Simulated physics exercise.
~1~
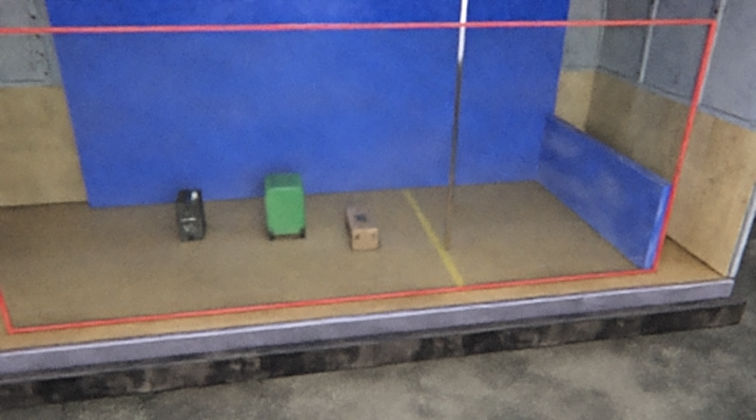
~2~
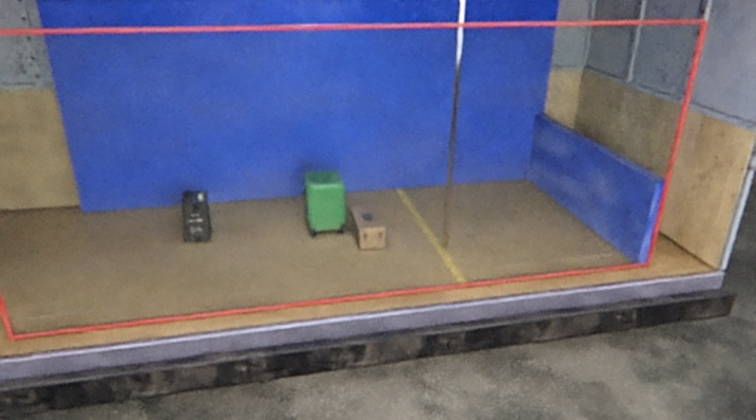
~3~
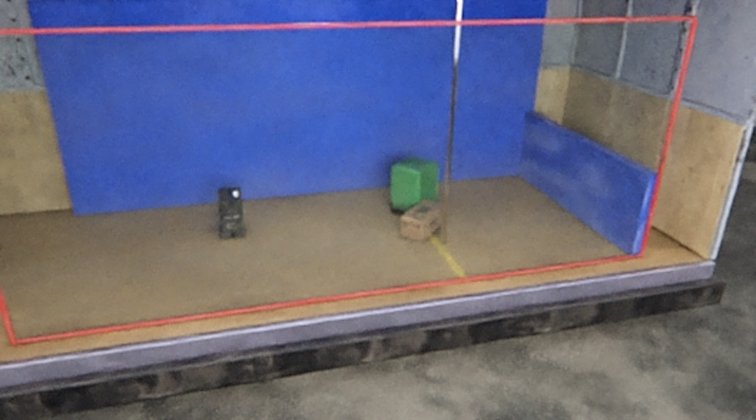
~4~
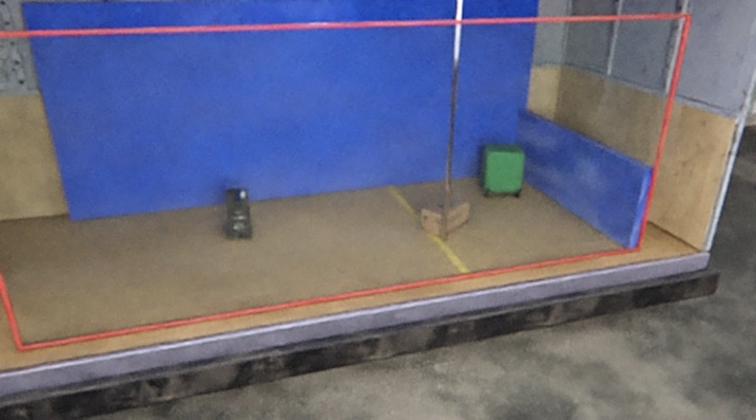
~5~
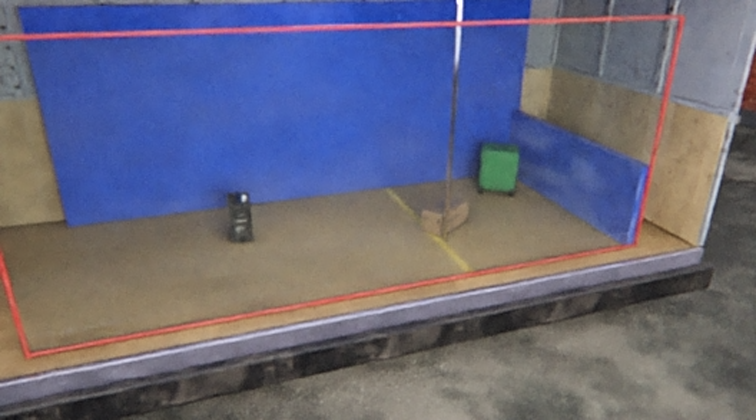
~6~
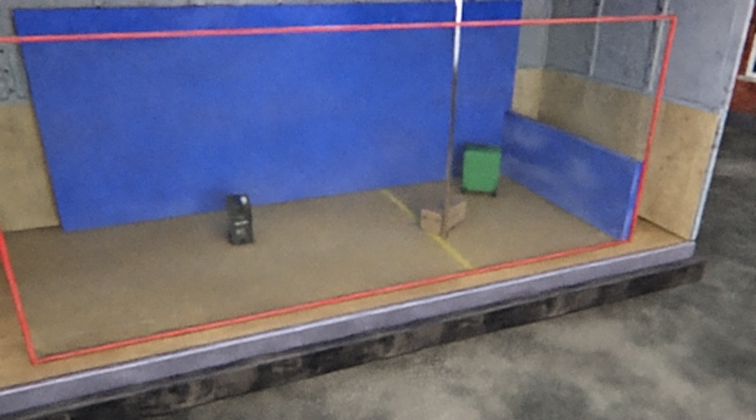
The video shows a green wheeled case, a brown box and a black pack sliding right across a blue-backed bay, the case travelling farthest, past the yellow line, before shifting slightly back left; the box ends just over the line, the pack short of it, upright.
